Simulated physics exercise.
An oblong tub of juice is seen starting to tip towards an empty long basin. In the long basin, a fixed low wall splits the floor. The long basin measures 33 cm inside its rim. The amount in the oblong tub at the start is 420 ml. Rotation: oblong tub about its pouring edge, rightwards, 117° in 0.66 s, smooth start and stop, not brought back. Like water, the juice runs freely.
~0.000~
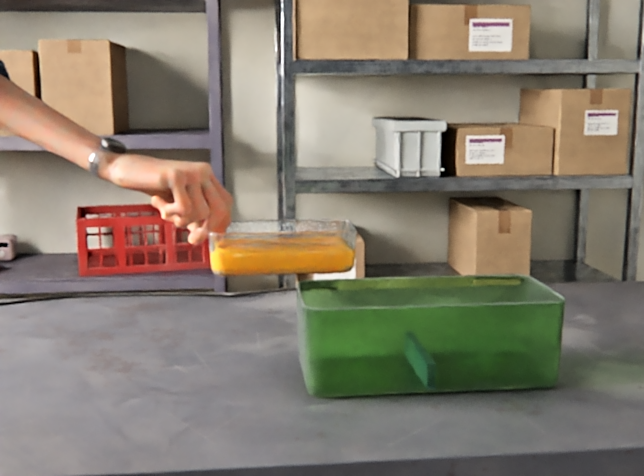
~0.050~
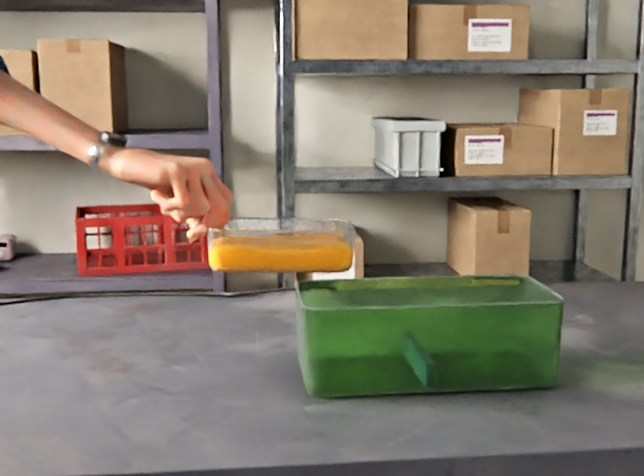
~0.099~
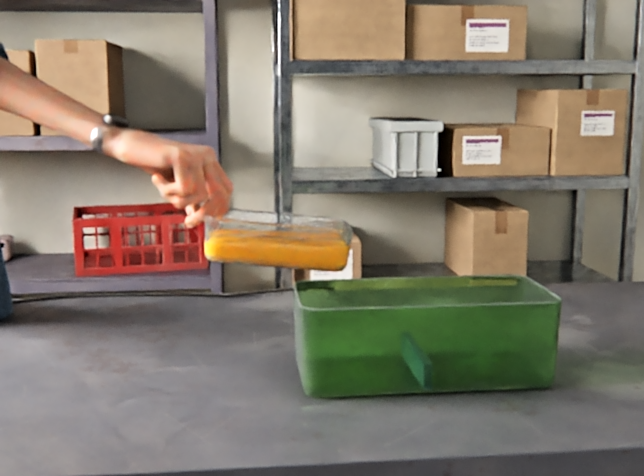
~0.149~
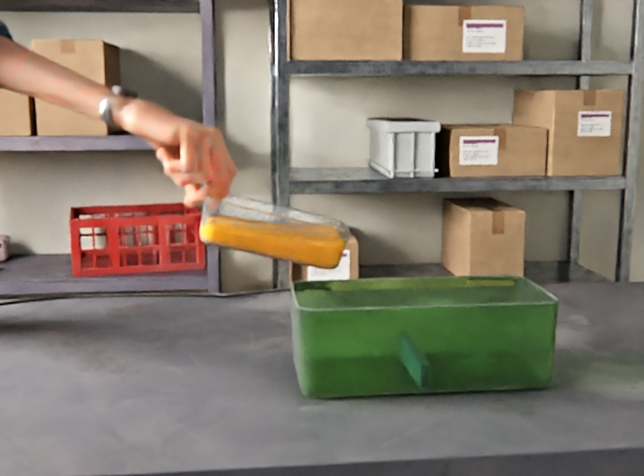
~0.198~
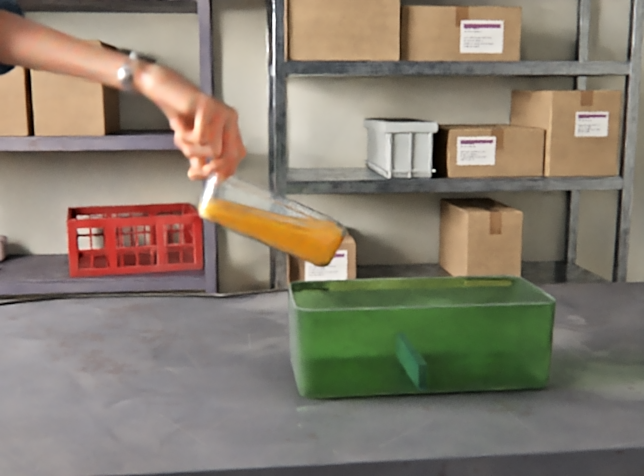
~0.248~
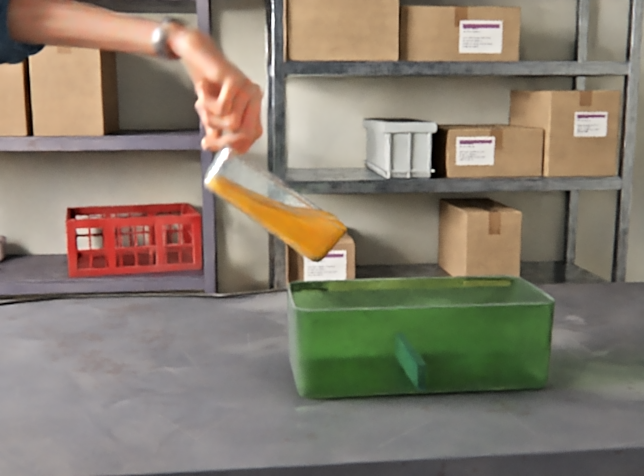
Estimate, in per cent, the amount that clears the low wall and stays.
Roughly 62 percent.
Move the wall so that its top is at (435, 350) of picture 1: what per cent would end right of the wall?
That would be about 50 in a hundred, I'd say.
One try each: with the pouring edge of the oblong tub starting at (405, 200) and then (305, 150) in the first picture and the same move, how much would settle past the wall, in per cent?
About 75 %, then about 50 %.
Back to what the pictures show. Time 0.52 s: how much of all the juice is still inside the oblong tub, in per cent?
Portion remaining: Approx. 10 per cent.
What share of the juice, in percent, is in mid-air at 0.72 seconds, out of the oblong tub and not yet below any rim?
Around 10 percent of it is airborne.
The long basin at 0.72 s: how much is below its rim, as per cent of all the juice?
About 90 per cent.
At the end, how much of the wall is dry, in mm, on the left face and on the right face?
It's around 28 mm on the left side and around 22 mm on the right side.
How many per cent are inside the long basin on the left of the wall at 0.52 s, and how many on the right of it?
Lab note: Left near 10, right near 26.
After 0.52 s the tilt is 105° and 10 per cent is still to pour, 9 is left of the wall and 25 right of it.
After 0.72 s the tilt is 117° and 0 per cent is still to pour, 18 is left of the wall and 73 right of it.
After 0.93 s the tilt is 117° and 0 per cent is still to pour, 33 is left of the wall and 61 right of it.
After 1.16 s the tilt is 117° and 0 per cent is still to pour, 34 is left of the wall and 62 right of it.
In the end 34 per cent lies left of the wall, 62 right of it and 4 outside.
